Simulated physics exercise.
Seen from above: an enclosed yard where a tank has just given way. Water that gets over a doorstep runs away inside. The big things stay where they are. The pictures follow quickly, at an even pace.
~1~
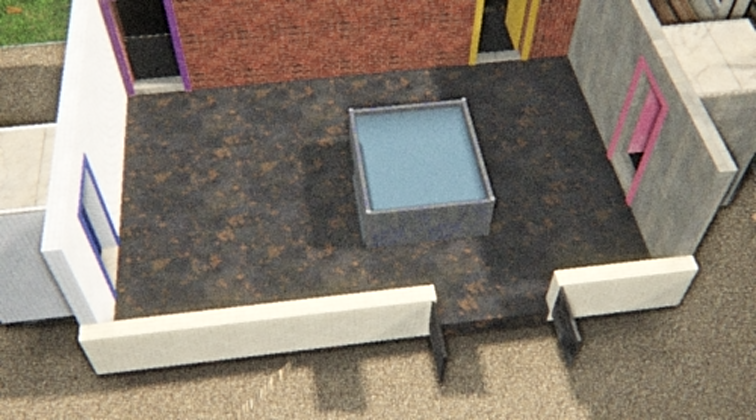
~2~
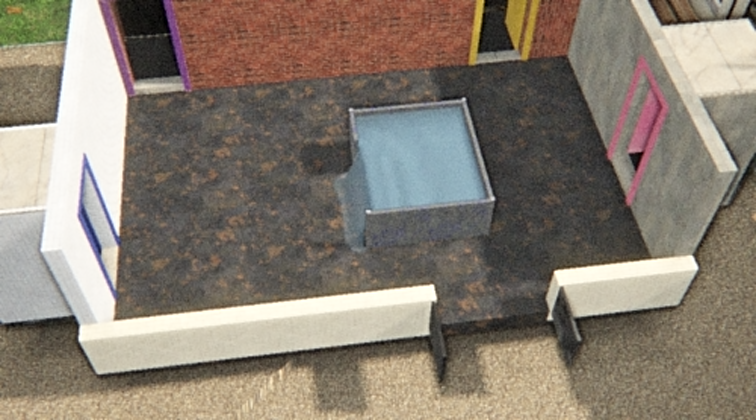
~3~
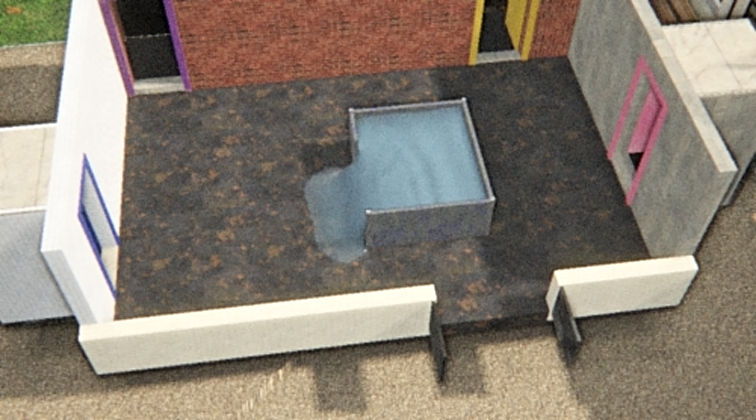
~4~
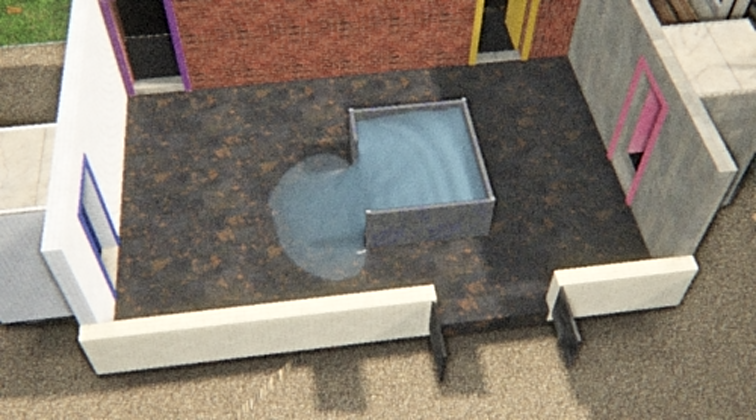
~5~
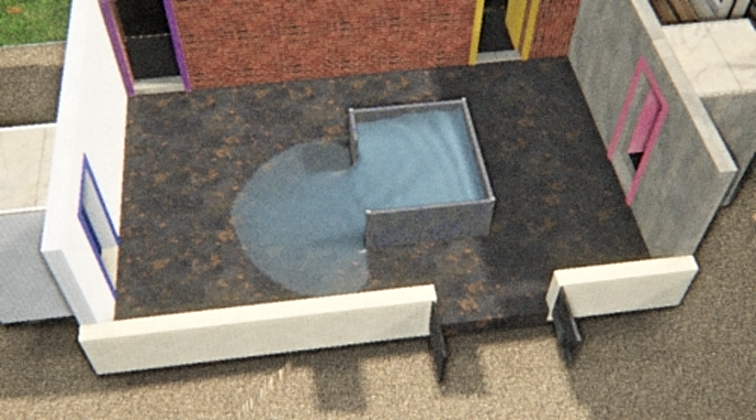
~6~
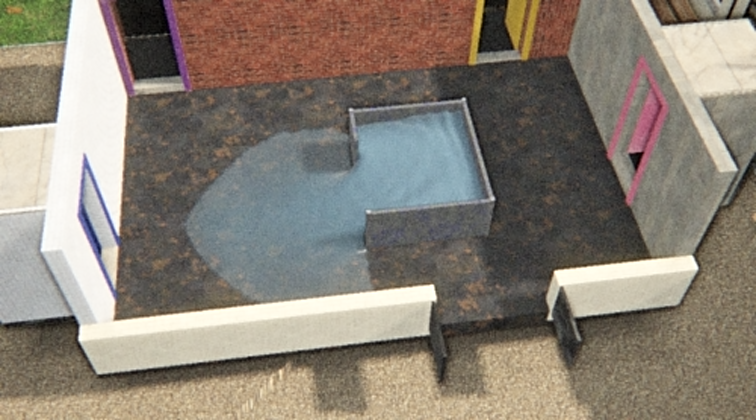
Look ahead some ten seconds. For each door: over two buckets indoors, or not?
One by one: The yellow door holds within the limit; the purple door floods; the pink door holds within the limit; the blue door floods.
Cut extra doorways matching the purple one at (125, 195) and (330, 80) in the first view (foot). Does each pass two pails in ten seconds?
In that order: Passes that mark, is under.
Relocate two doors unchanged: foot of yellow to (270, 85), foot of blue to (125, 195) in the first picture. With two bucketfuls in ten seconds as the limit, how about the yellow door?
Then: Yellow door passes that mark.
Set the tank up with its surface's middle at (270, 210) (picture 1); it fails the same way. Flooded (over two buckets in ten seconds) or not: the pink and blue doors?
The pink door takes less; the blue door goes over.
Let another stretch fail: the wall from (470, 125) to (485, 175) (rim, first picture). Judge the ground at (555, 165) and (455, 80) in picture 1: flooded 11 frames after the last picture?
As listed: Awash, dry.
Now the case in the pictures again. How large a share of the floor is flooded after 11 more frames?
Roughly 40 per cent.
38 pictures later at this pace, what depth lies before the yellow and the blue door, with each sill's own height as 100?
Near 0 and 450 in a hundred.
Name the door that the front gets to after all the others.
I say the one in pink.
A moment on, water covers 40 % of the floor; the yellow door not reached, the purple door not reached, the pink door not reached, the blue door over two buckets in.
Next, water covers 40 % of the floor; the yellow door not reached, the purple door wet at the sill, nothing in, the pink door not reached, the blue door far over two buckets in.
Then, water covers 45 % of the floor; the yellow door not reached, the purple door over two buckets in, the pink door not reached, the blue door far over two buckets in.
Later, water covers 65 % of the floor; the yellow door not reached, the purple door far over two buckets in, the pink door not reached, the blue door far over two buckets in.
In the end, water covers 90 % of the floor; the yellow door under two buckets in, the purple door far over two buckets in, the pink door wet at the sill, nothing in, the blue door far over two buckets in.
